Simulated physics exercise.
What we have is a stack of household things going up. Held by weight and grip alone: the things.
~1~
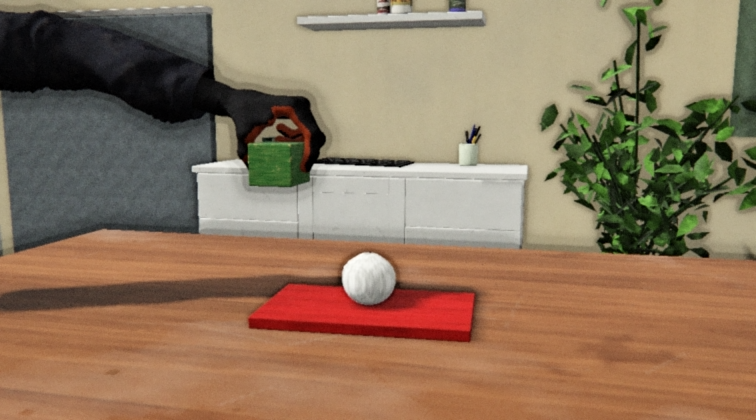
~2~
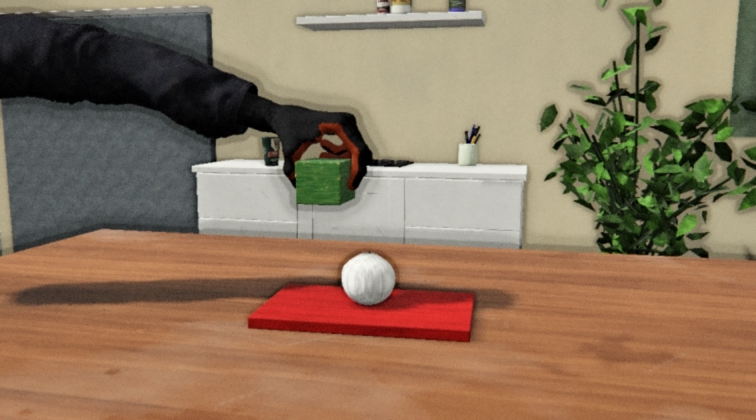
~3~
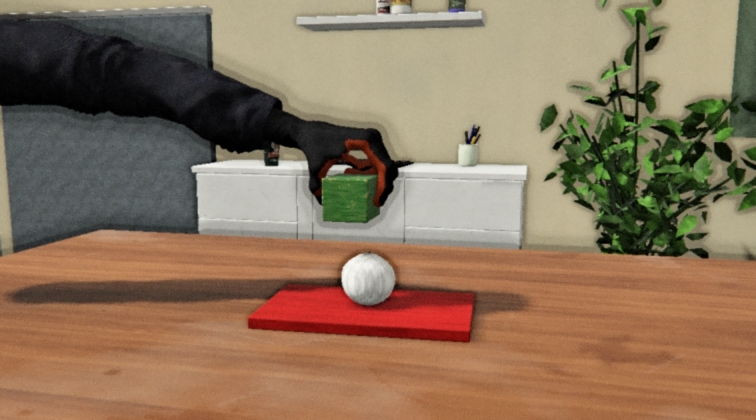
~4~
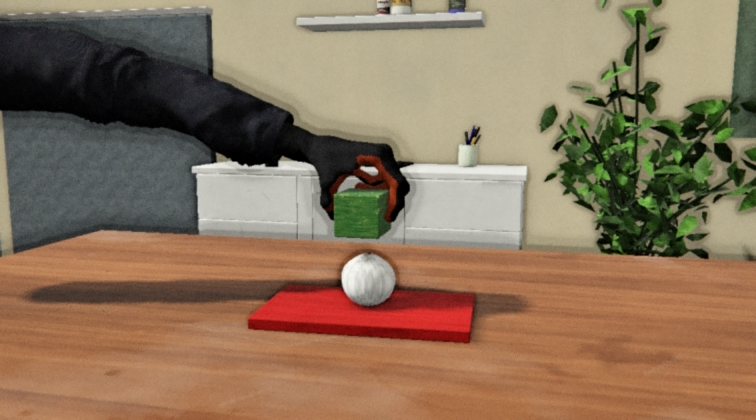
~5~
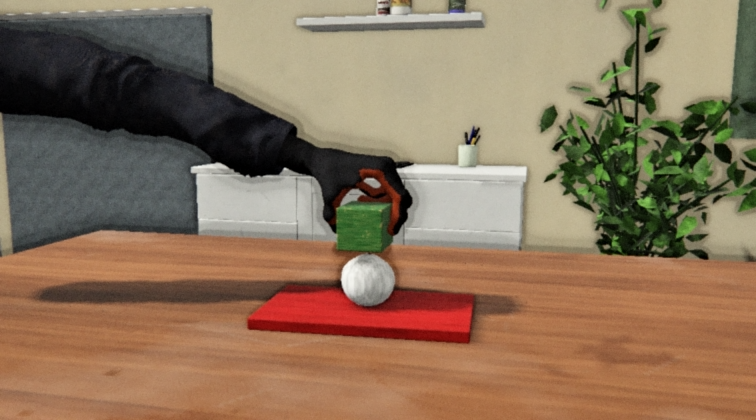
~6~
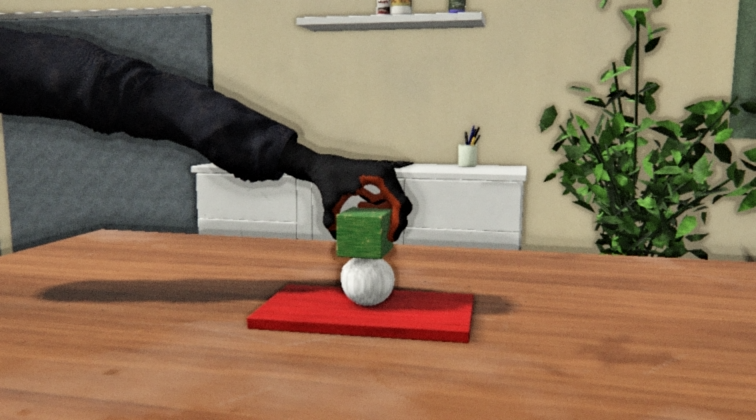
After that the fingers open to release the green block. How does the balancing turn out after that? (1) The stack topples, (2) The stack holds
1.
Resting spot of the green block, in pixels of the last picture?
Somewhere around (228, 285) in the last picture.
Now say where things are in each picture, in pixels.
Coming down; green block (280, 164); white onion (369, 278), in the first picture.
Coming down; green block (326, 180); white onion (368, 278), in the second picture.
Coming down; green block (352, 197); white onion (368, 279), in the third picture.
Coming down; green block (363, 213); white onion (368, 279), in the fourth picture.
Coming down; green block (366, 225); white onion (368, 280), in the fifth picture.
Set down, still held; green block (366, 232); white onion (368, 279), in the sixth picture.
Then, 0.60 s past the last view, green block now fallen.
Then, 0.80 s past the last view, things are still on the move.
Then, 1.10 s past the last view, as before.
Finally, fallen, green block; the other 2 still in place. Final places as the last picture's camera would see them, green block near (228, 285). The pile gives way.
